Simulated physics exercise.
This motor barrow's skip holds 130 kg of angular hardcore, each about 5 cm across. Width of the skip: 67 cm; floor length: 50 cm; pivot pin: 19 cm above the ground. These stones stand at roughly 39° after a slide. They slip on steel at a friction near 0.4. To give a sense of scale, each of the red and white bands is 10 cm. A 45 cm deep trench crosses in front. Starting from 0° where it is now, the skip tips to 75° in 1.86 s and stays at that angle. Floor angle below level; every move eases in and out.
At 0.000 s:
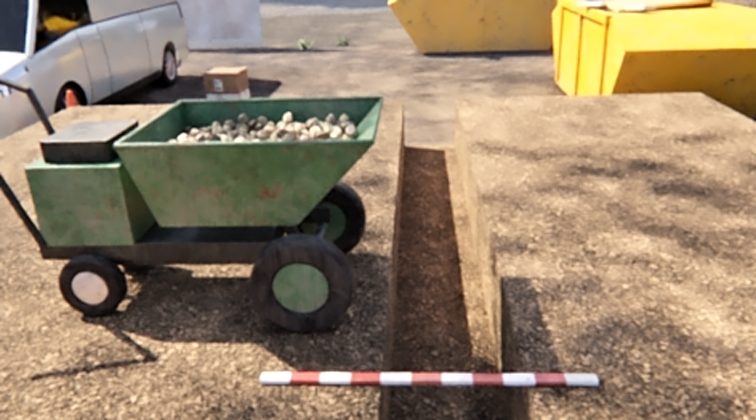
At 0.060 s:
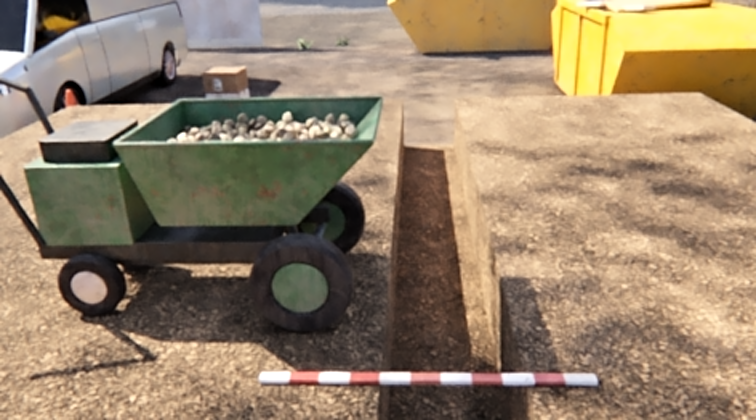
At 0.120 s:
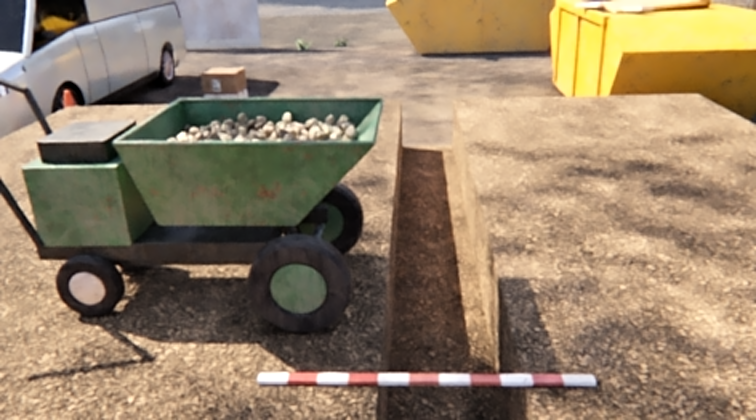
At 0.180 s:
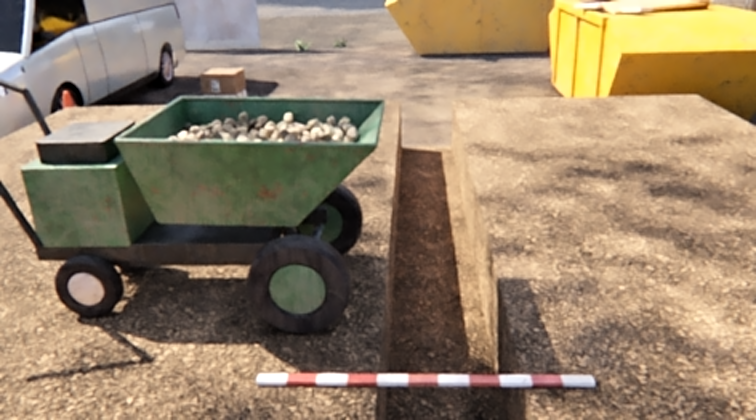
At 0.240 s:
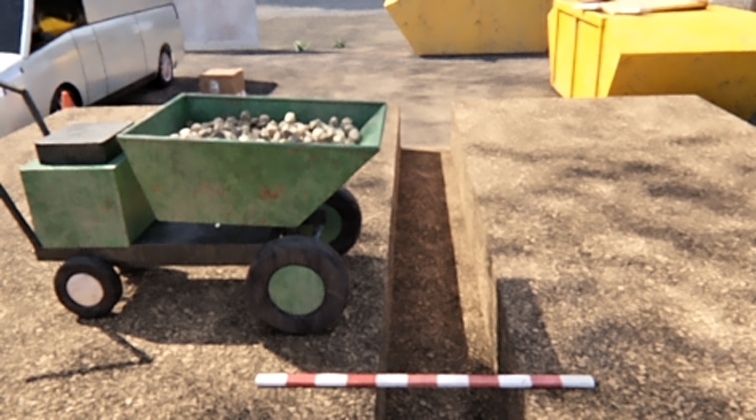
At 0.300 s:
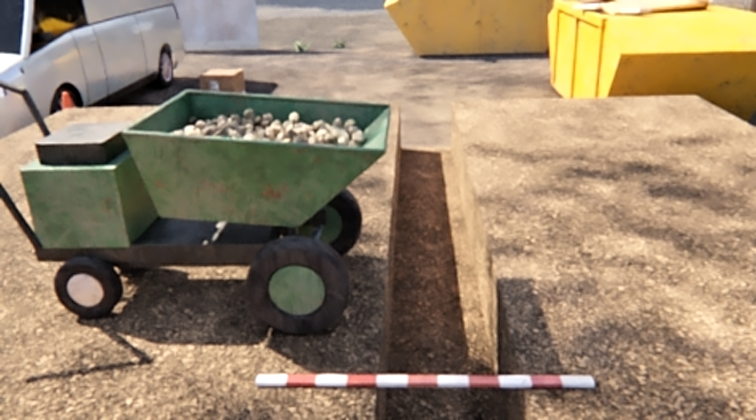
In the video, a green motor barrow loaded with pale stones stands left of a narrow trench, behind a red and white striped pole. Its skip stays almost level at first, then tilts slightly forward to the right.
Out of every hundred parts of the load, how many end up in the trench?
Close to 83 in a hundred.
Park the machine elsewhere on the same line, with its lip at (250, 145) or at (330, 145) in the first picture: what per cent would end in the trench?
55 and 100 %.
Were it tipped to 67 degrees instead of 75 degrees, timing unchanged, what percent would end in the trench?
With that change, near 70 per cent.
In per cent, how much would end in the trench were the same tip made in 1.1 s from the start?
Around 75 per cent would end in the trench.
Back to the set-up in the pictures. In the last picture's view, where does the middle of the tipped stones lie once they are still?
Their middle ends up near (472, 362).
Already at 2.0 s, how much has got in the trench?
Something like 30 in a hundred.
After 1.4 s the floor is at 64°; 100 % in the skip; the foremost stones are at (460, 249).
After 2.0 s the floor is at 75°; 59 % in the skip, 31 % in the trench, 10 % past the trench; the foremost stones are at (546, 277).
After 2.3 s the floor is at 75°; 26 % in the skip, 56 % in the trench, 19 % past the trench; the foremost stones are at (593, 275).
After 4.3 s the floor is at 75°; 0 % in the skip, 83 % in the trench, 17 % past the trench; the foremost stones are at (604, 277).
